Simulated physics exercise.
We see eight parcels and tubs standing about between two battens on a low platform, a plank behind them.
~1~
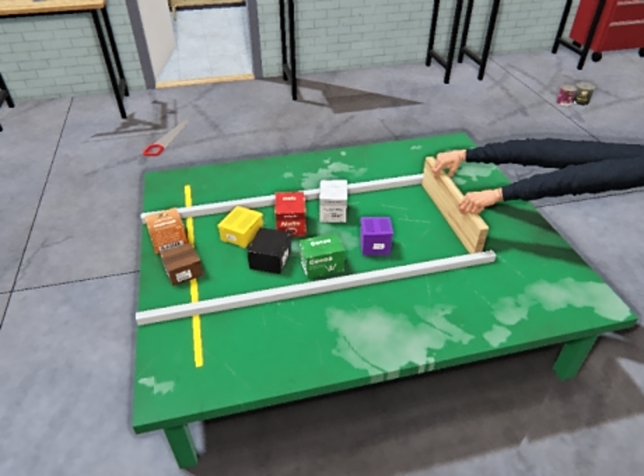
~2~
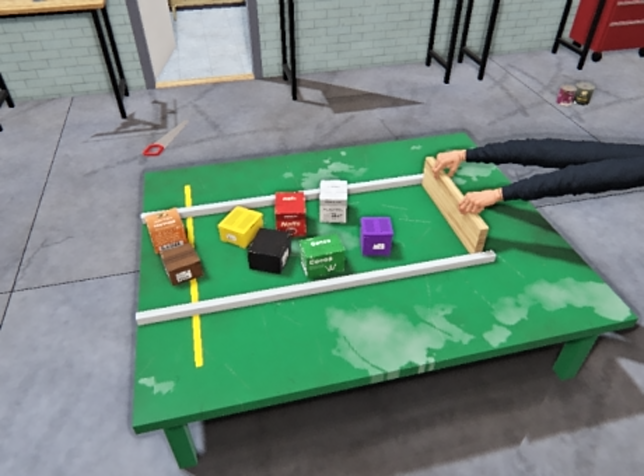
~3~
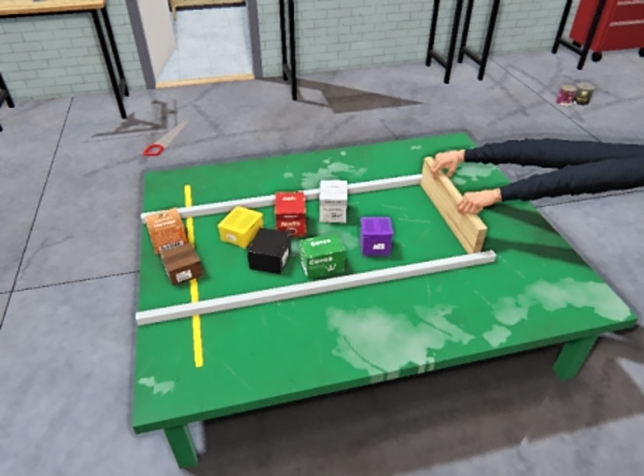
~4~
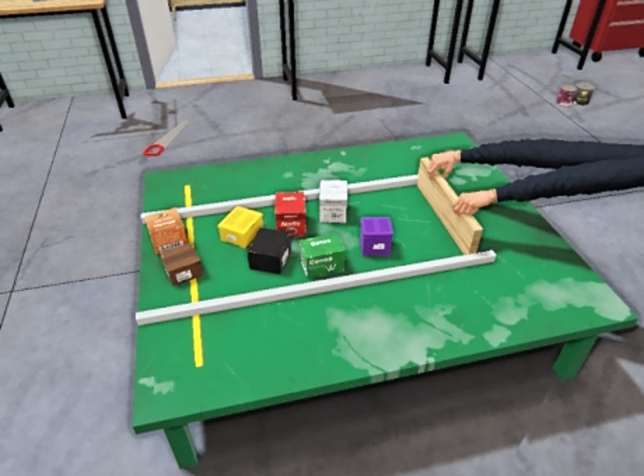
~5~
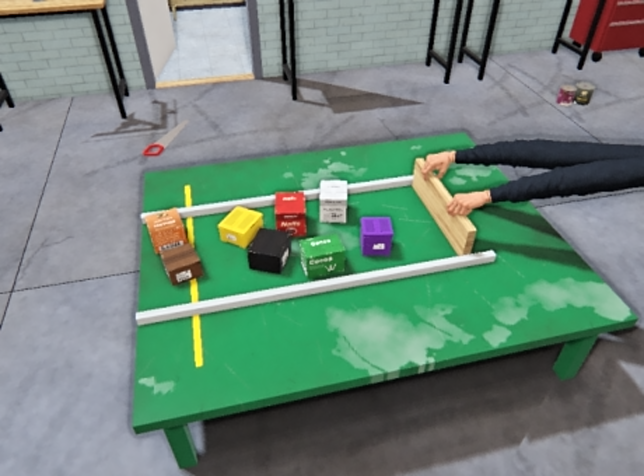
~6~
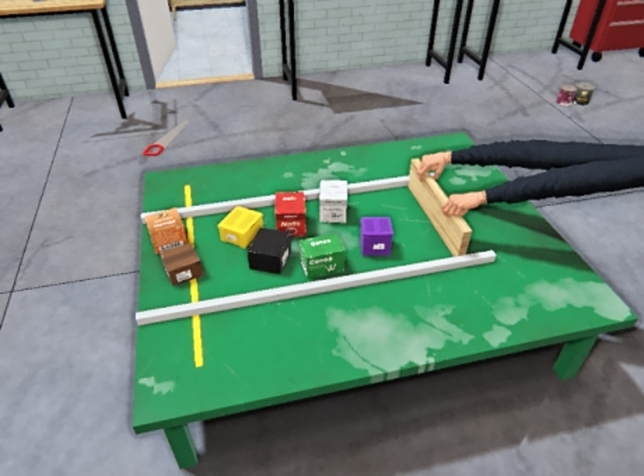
In a workshop with a grey concrete floor and pale brick wall, a low green platform is seen from above at an angle by a still camera. Between two white battens sit eight boxes, orange and brown by a yellow line at left, then yellow, black, red, green, white and purple. Two dark-sleeved arms at right hold a wooden plank still, then slide it slightly left, the boxes staying put.
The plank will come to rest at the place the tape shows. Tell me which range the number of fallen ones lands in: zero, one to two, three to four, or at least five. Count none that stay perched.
I reckon the ones pushed off reach three but not past four.
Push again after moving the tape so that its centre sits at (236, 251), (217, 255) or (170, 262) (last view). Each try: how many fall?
Try by try, 1, 2 and 6.
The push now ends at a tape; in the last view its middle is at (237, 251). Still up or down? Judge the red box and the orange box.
Here's the result: The red box keeps its place, while as for the orange box, it ends up below.
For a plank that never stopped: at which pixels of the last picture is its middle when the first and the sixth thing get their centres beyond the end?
At (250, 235) for the first, at (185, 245) for the sixth.
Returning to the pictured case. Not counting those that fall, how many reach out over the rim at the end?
It's 3.
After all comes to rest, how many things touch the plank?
2.
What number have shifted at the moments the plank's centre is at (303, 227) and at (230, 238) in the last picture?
I make it 6 at the first spot and 8 at the other.
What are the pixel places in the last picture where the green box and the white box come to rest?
I'd put one at around (140, 295) and the other at around (174, 226).
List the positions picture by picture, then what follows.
Orange box (166, 230); brown parcel (182, 264); yellow tote (241, 227); plank (451, 204); tape (192, 258), in the first picture.
Brown parcel (182, 264); red box (291, 214), in the second picture.
Yellow tote (241, 227); black parcel (270, 251), in the third picture.
Orange box (166, 231); green box (322, 256), in the fourth picture.
Brown parcel (182, 264); plank (441, 205), in the fifth picture.
Orange box (166, 231); brown parcel (182, 264); yellow tote (241, 227); plank (436, 206); tape (192, 258), in the sixth picture.
Soon after, none off yet; orange box at rest near (166, 231); brown parcel at rest near (182, 264); yellow tote at rest near (241, 227).
By the end, the number that fall off is three or four; fallen, yellow tote, brown parcel and orange box.
